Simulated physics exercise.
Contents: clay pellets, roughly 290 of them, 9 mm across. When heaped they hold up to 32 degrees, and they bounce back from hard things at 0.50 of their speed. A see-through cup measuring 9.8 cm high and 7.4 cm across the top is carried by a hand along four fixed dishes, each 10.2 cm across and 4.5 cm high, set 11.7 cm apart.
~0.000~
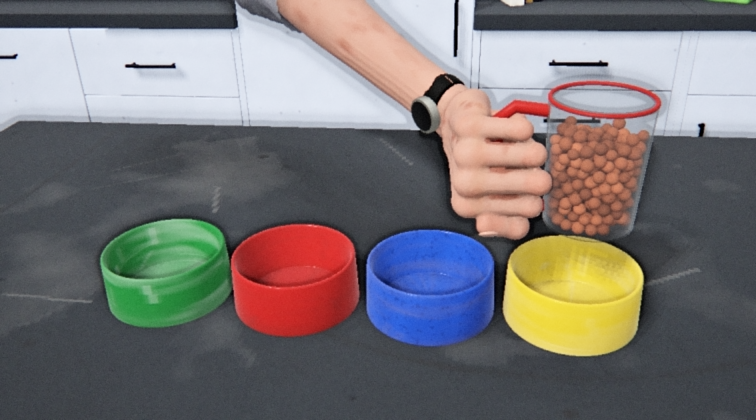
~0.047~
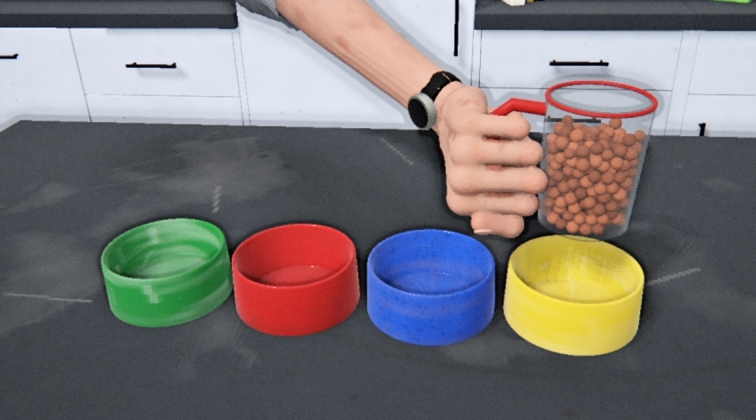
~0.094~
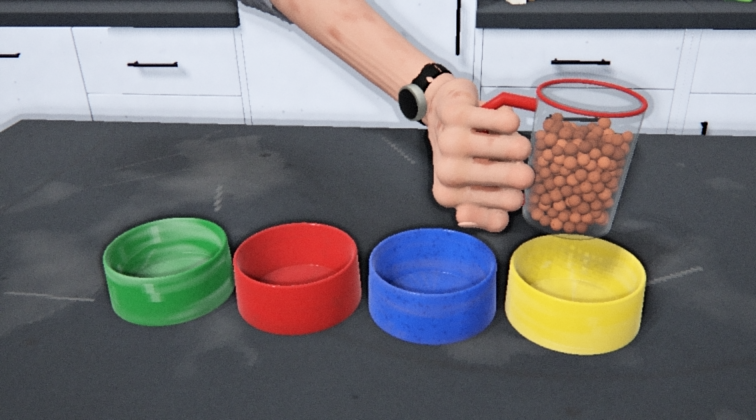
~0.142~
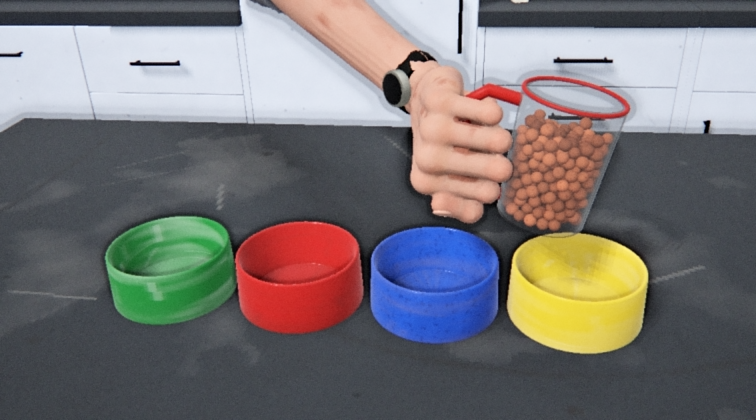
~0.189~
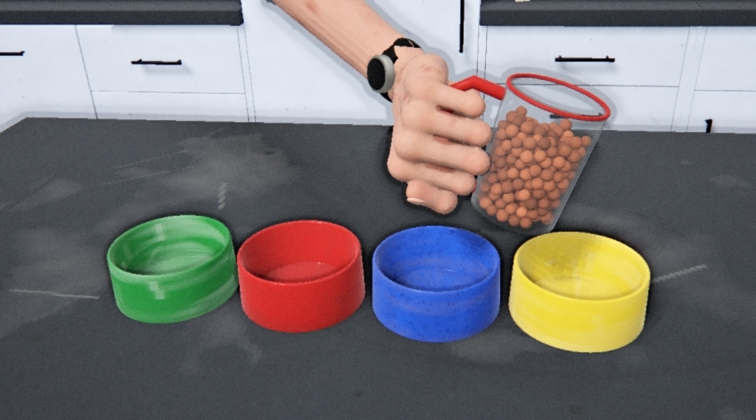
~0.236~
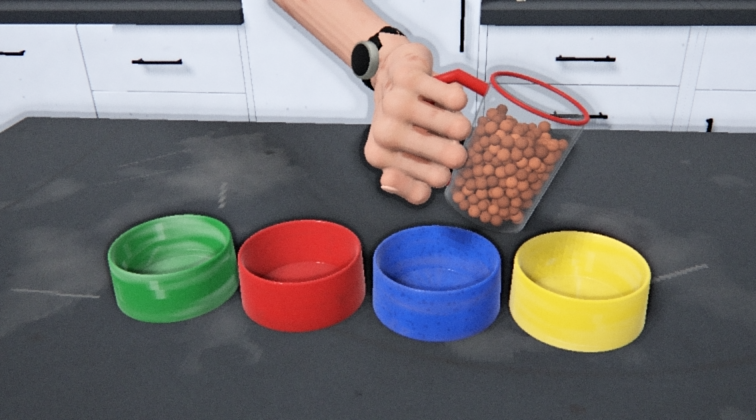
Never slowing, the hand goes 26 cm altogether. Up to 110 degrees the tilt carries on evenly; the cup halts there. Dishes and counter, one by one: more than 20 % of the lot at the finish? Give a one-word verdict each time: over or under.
Verdicts: Red dish over, blue dish under, green dish under, yellow dish under, counter over.
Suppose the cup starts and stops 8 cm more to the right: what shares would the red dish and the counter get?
Shares in that case - red 0 / counter 0.
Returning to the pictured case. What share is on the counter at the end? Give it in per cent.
30 %.
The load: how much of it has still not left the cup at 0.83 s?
Roughly 100 per cent.
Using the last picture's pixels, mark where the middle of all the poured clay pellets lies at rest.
In the last view, approximately (337, 282).
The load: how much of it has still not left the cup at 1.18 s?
Estimate: Around 60 % of the load.
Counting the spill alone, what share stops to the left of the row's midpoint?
Fraction on that side: Around 40 %.
After 0.59 s, tilt 64 degrees; cup holds 100 %.
After 0.83 s, tilt 93 degrees; cup holds 100 %.
After 1.18 s, tilt 110 degrees; cup holds 60 %, red 25 %.
At rest (2.7 s), red 65 %, blue 5 %, green 0 %, yellow 0 %, counter 30 %.
